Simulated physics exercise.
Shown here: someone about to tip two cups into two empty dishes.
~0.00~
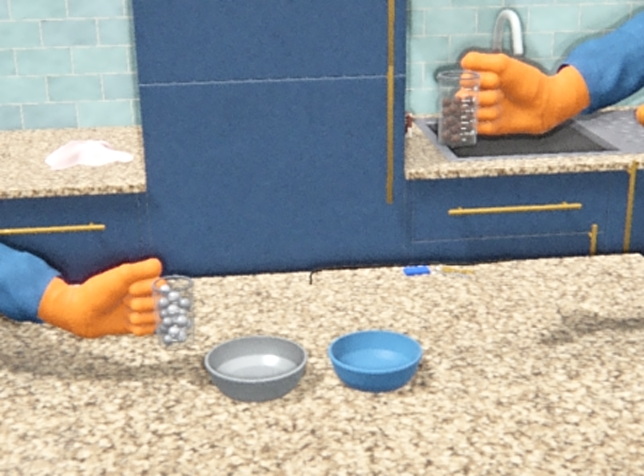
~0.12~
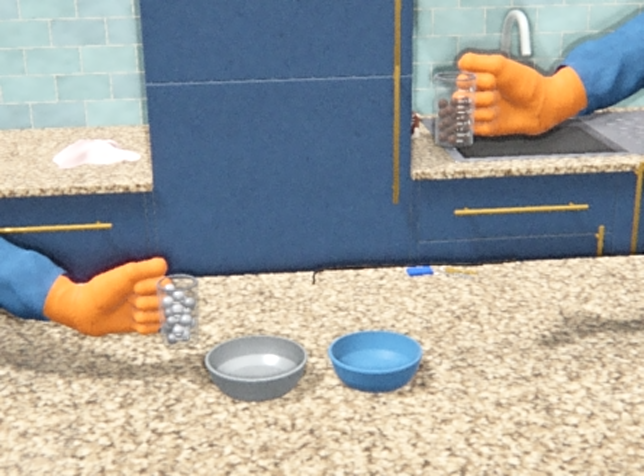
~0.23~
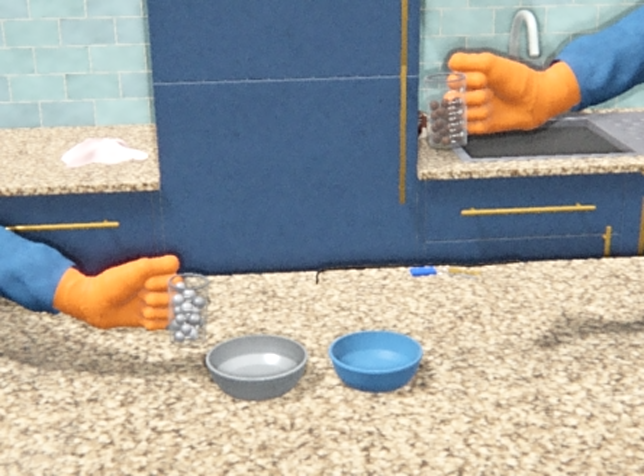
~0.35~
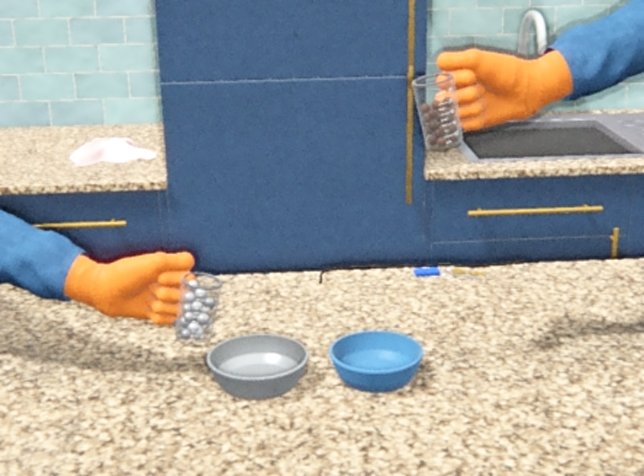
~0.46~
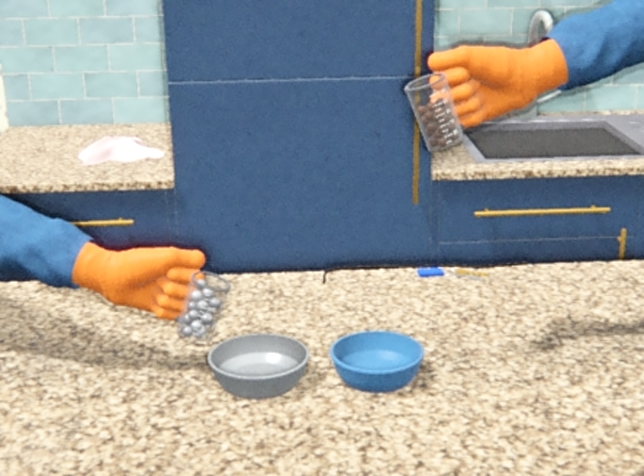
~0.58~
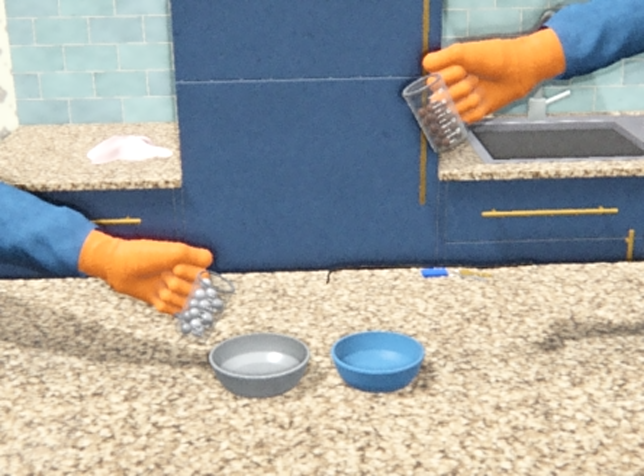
Two orange-gloved hands, the left holding a clear cup of silvery balls low and the right a cup of dark pieces higher up, move slightly inward and tilt their cups toward the gray and blue dishes on a speckled counter.
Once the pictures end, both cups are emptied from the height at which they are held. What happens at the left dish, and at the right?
In order: On the left the dish: Most likely nothing gets out of it; right: Most likely some of it gets out.
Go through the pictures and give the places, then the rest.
The first frame shows left dish at (259, 383), empty; left cup at (175, 314), holding steel balls, just above its dish; right dish at (383, 374), empty; right cup at (458, 109), holding chocolate balls, high above its dish.
The second frame shows left cup at (179, 313), upright; right cup at (455, 110), upright.
The third frame shows left cup at (188, 311), tipped 4°; right cup at (447, 111), tipped 4°.
The fourth frame shows left cup at (197, 310), tipped 12°; right cup at (439, 112), tipped 12°.
The fifth frame shows left cup at (202, 309), tipped 19°; right cup at (436, 113), tipped 19°.
The sixth frame shows left dish at (259, 380); left cup at (204, 308), tipped 27°; right dish at (382, 374); right cup at (437, 114), tipped 27°.
Around 1.21 s, left, all still in the cup; right, all still in the cup.
Around 1.77 s, left, most still in the cup, a small part in the dish, a small part in the air; right, most still in the cup, about a quarter in the air.
Around 2.24 s, left, all in the dish; right, most in the dish, a small part outside the dish, a small part in the air.
Finally (3.2 s), left, all in the dish, none outside the dish; right, about two thirds in the dish, about a quarter outside the dish.
